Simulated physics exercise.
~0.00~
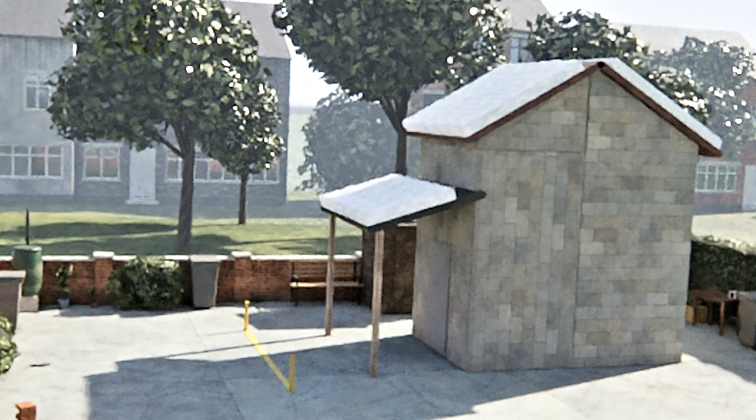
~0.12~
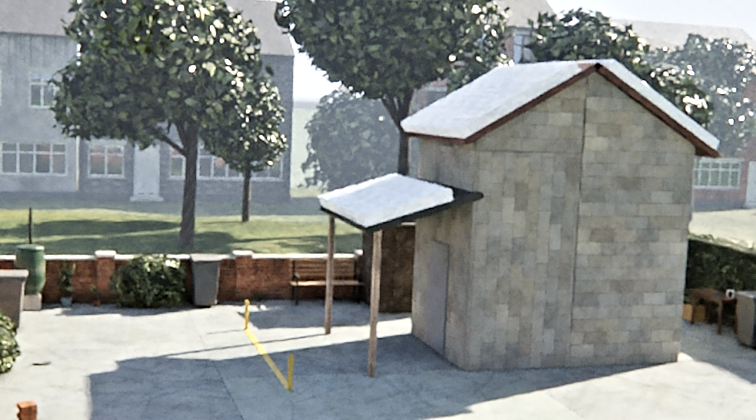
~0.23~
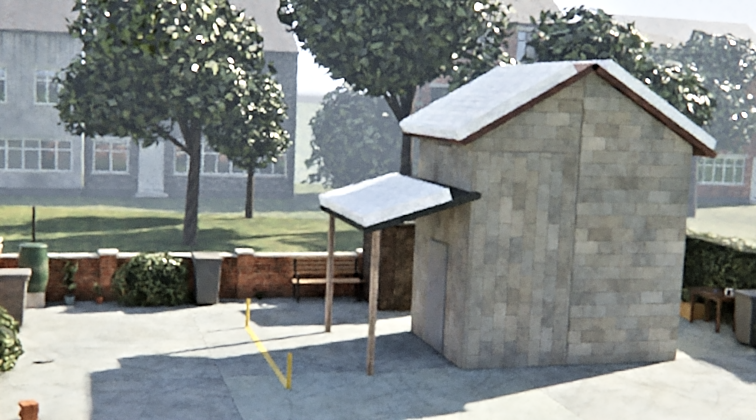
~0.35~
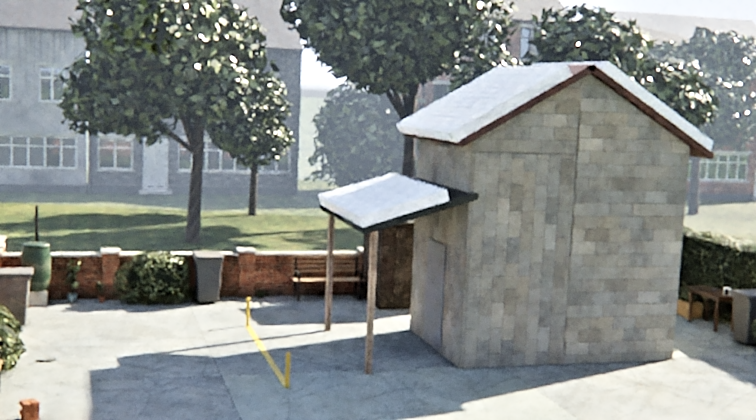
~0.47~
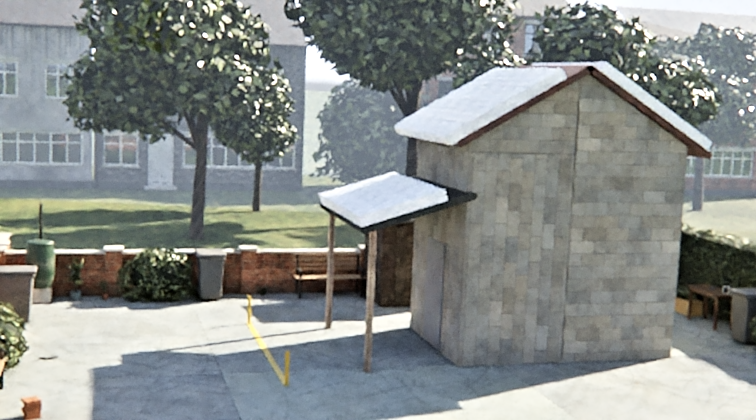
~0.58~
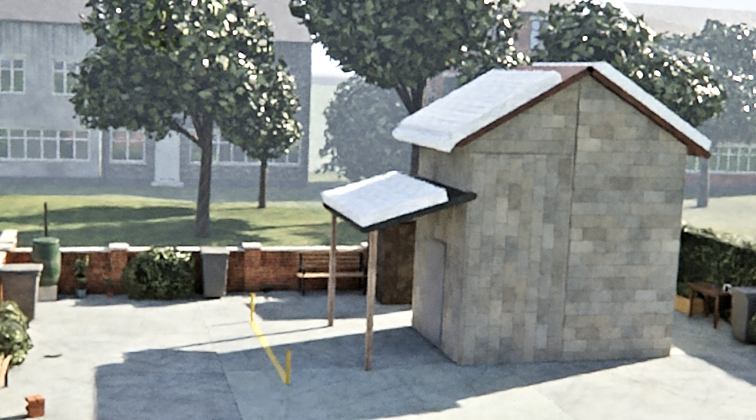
In a paved yard with trees behind it, the snow on the left slope of a small stone house slid slightly down toward the porch, baring a strip near the ridge, while the porch snow barely moved.
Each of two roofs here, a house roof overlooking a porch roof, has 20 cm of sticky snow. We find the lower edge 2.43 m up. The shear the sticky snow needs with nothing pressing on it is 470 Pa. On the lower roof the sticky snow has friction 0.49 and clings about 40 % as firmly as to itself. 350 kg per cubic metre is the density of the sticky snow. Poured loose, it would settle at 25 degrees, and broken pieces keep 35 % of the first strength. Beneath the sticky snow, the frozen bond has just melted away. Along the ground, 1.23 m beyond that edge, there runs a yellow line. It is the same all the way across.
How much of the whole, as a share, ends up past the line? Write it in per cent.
Something like 15 per cent.
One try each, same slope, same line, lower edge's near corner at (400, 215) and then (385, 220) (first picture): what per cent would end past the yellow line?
Close to 30 % on the first try, close to 25 % on the next.
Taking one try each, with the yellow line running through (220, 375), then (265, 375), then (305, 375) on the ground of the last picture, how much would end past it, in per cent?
The three tries give 1 %, 8 % and 25 % in turn.
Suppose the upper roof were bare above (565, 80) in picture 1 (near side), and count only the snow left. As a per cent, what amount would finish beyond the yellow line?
Result: Approx. 10 % past the line.
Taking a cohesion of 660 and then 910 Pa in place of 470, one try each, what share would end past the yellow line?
About 2 % first, about 0 % second.
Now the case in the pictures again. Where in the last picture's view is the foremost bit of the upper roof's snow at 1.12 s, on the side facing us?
Roughly at the pixel (411, 196).
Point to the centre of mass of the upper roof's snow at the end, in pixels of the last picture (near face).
That point lands roughly at (331, 315).
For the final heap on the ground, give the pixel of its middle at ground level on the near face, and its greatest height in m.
Around (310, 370); it stands about 0.3 m.
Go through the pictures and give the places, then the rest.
The first picture shows foremost bit of the sticky snow at (466, 127).
The second picture shows foremost bit of the sticky snow at (462, 129), its middle shifted 9 mm.
The third picture shows foremost bit of the sticky snow at (459, 130), its middle shifted 3.4 cm, 1 % of it past the upper edge, in one piece.
The fourth picture shows foremost bit of the sticky snow at (454, 133), its middle shifted 7.8 cm, 3 % of it past the upper edge, in one piece.
The fifth picture shows foremost bit of the sticky snow at (449, 140), its middle shifted 14 cm, 6 % of it past the upper edge, in one piece.
The sixth picture shows foremost bit of the sticky snow at (445, 141), its middle shifted 23 cm, 10 % of it past the upper edge, cracking.
After 1.12 s, none is below the lower edge and 0 % is past the line.
After 1.74 s, none is below the lower edge and 0 % is past the line.
After 2.37 s, 10 % is below the lower edge and 0 % is past the line.
After 3.00 s, 43 % is below the lower edge and 11 % is past the line.
After 4.90 s, 51 % is below the lower edge and 15 % is past the line.
